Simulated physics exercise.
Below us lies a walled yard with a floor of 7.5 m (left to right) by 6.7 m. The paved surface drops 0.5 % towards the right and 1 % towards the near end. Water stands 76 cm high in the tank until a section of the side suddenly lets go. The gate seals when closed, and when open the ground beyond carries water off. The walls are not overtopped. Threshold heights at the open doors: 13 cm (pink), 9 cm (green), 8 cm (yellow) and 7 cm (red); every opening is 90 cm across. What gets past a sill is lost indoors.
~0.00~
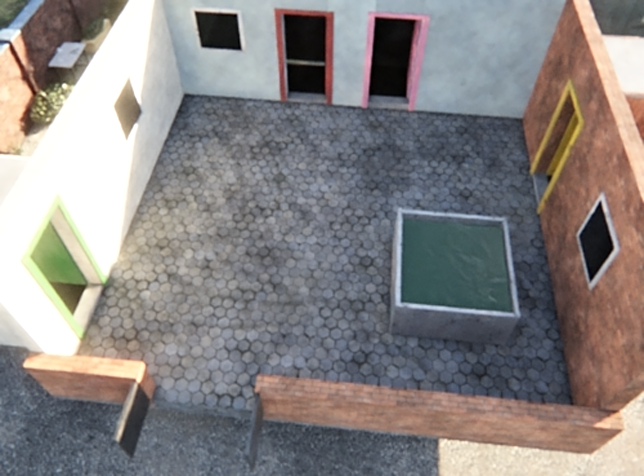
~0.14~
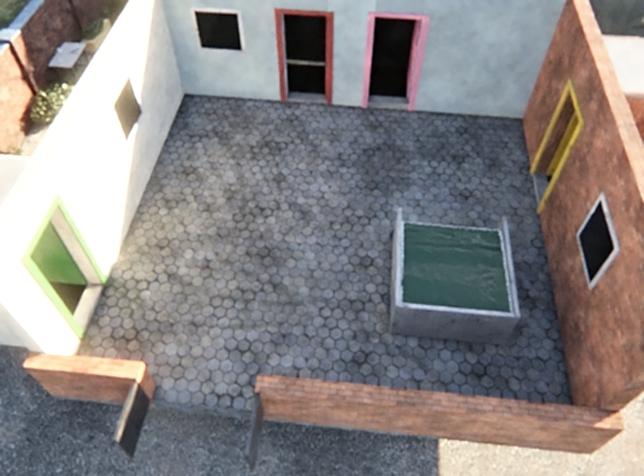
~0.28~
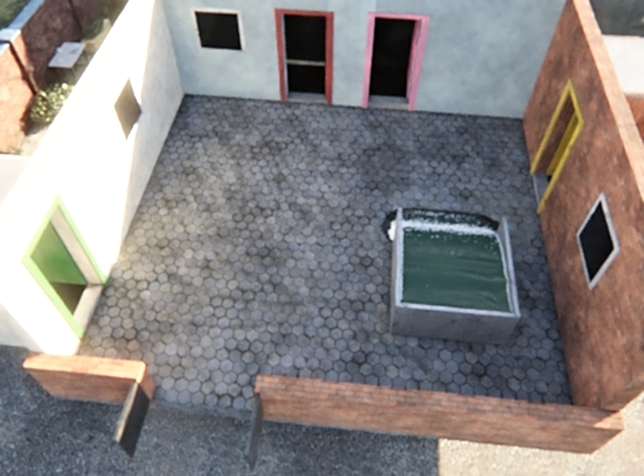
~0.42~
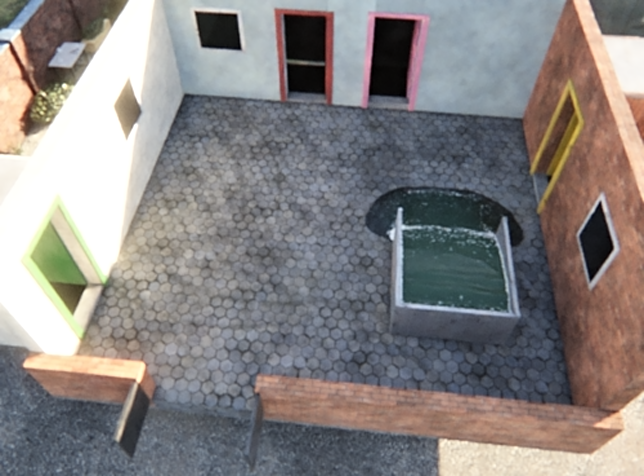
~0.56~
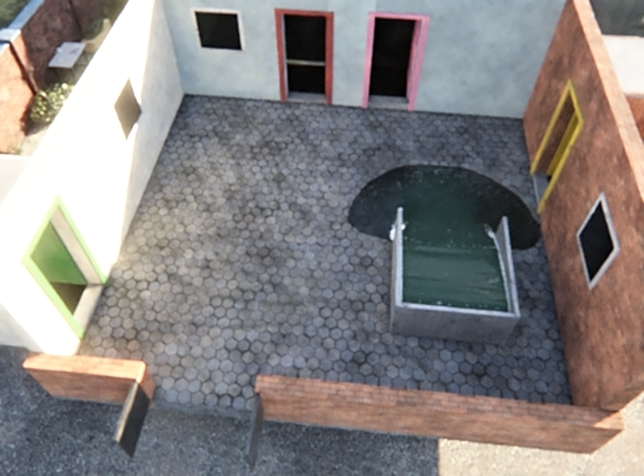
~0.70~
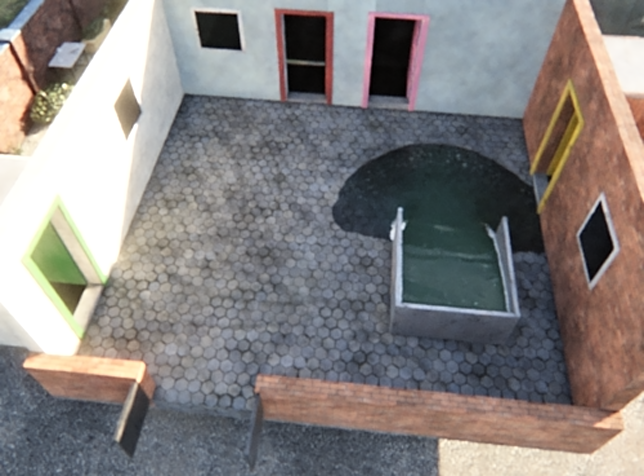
Green water poured out of the far side of a low, open-topped tank in a walled, paved yard, then spread in a widening dark pool across the paving behind and beside it.
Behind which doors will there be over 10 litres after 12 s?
Within that time: At the pink door it passes the limit; at the green door it keeps below the limit; at the yellow door it passes the limit; at the red door it passes the limit.
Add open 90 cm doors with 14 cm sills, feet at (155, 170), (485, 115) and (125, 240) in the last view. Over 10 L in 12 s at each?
In that order: Under, above, below.
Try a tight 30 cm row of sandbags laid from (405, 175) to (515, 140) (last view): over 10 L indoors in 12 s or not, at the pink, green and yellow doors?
Against that limit: Pink not over, green below, yellow past it.
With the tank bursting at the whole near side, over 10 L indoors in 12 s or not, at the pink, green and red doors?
Against that limit: Pink not over, green above, red not over.
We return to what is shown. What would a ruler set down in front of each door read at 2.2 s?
Depths in cm: Pink 26, green 0, yellow 13, red 12.
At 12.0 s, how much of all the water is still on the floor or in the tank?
Roughly 84 in a hundred.
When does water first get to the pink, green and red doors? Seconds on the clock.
Arrival: Pink 1.1 s, green 6.5 s, red 1.8 s.
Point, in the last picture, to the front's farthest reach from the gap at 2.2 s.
Around (280, 101).
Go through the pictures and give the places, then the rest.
Still water, 76 cm deep, in the tank at (454, 262), in the first picture.
Water pours out on the tank's far side and has run 0.9 m, to a hidden place; typically 6 cm deep outside, 76 cm at the tank's back, in the second picture.
The front is at a hidden place, 1.1 m from the gap on the tank's far side; 1.3 m2 of floor is under water; 76 cm left at the back of the tank, in the third picture.
The front is at (500, 209), 1.5 m from the gap on the tank's far side; 2.8 m2 of floor is under water; 70 cm left at the back of the tank, in the fourth picture.
Water pours out on the tank's far side and has run 2.0 m, to (465, 172); typically 8 cm deep outside, 64 cm at the tank's back, in the fifth picture.
Water pours out on the tank's far side and has run 2.6 m, to (431, 146); typically 6 cm deep outside, 64 cm at the tank's back, in the sixth picture.
After 1.4 s water covers 30 % of the floor and is deepest (30 cm) near (436, 112); pink door 21 cm at the sill, 3 L in, green door not reached, yellow door 15 cm at the sill, 1 L in, red door not reached.
After 2.2 s water covers 35 % of the floor and is deepest (42 cm) near (522, 130); pink door 26 cm at the sill, 41 L in, green door not reached, yellow door 13 cm at the sill, 19 L in, red door 12 cm at the sill, 0 L in.
After 3.5 s water covers 40 % of the floor and is deepest (20 cm) near (465, 167); pink door 17 cm at the sill, 82 L in, green door not reached, yellow door 15 cm at the sill, 35 L in, red door 9 cm at the sill, 14 L in.
After 7.0 s water covers 80 % of the floor and is deepest (16 cm) near (572, 416); pink door 3 cm at the sill, 88 L in, green door 3 cm at the sill, 0 L in, yellow door 7 cm at the sill, 71 L in, red door 3 cm at the sill, 17 L in.
After 12.0 s water covers 95 % of the floor and is deepest (10 cm) near (259, 395); pink door 1 cm at the sill, 88 L in, green door 8 cm at the sill, 1 L in, yellow door 3 cm at the sill, 71 L in, red door 1 cm at the sill, 17 L in.
